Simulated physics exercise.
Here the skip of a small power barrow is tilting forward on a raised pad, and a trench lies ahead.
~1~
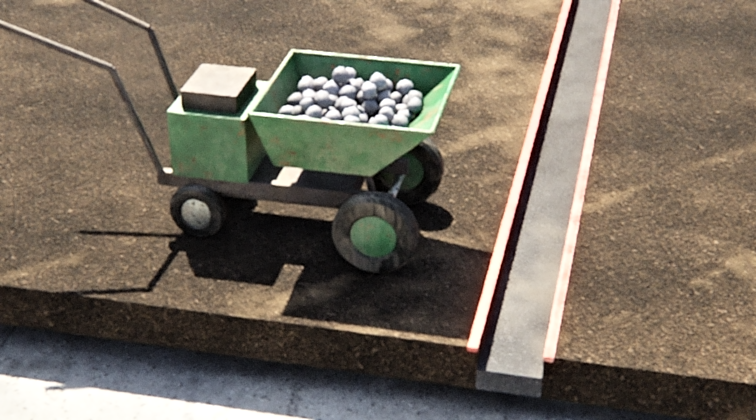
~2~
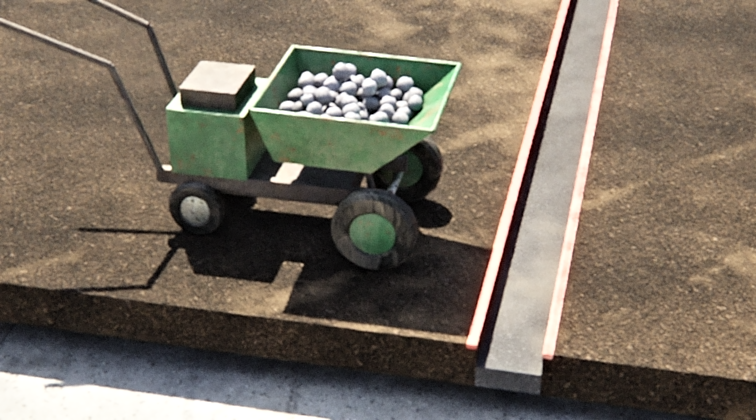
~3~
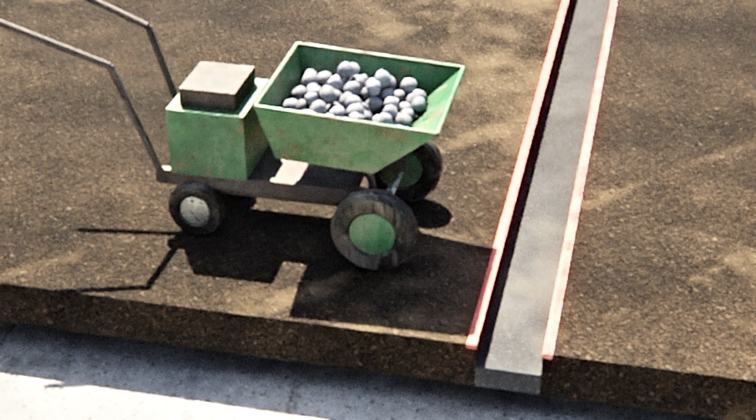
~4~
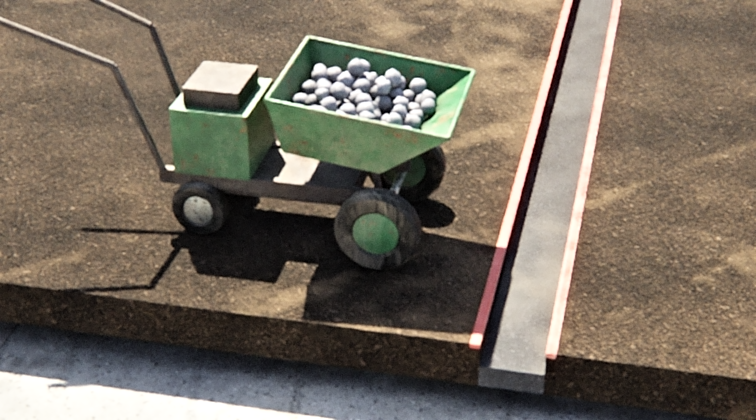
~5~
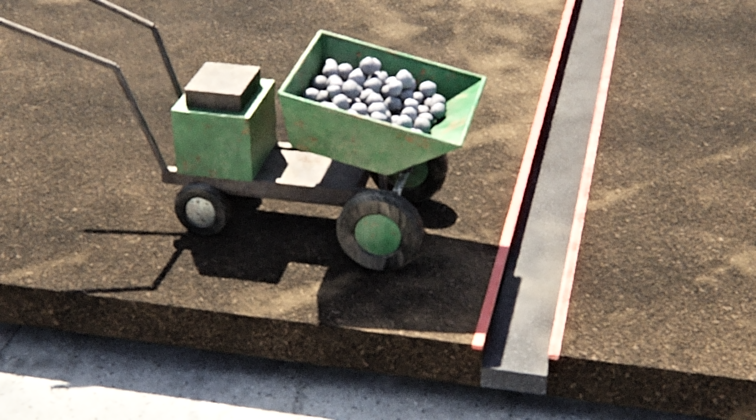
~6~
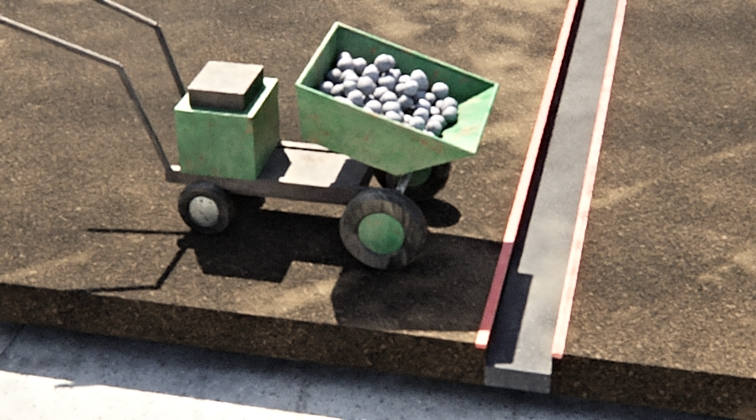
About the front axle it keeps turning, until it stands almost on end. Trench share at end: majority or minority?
Predicted result: Mostly in.
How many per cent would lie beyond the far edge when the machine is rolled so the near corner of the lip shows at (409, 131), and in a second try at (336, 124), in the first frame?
The first spot yields roughly 10 percent, the second roughly 0 percent.
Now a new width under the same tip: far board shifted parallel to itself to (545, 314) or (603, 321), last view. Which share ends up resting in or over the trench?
In order: Near 50, then 100 percent.
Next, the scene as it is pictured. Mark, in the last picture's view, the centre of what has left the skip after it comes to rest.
(550, 249).
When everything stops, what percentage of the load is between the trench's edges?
About 70 %.
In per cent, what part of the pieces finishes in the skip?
All told, it is near 10 percent.
Shortly afterwards, skip tipped steeply; the whole lot in the skip.
Next, skip tipped steeply; the bulk in the skip; near a quarter in or heaped over the trench; only a few falling.
Some moments later, skip tipped right over; a little in the skip; near two thirds in or heaped over the trench; near a quarter beyond it.
In the end, skip tipped right over; a little in the skip; near two thirds in or heaped over the trench; near a quarter beyond it.
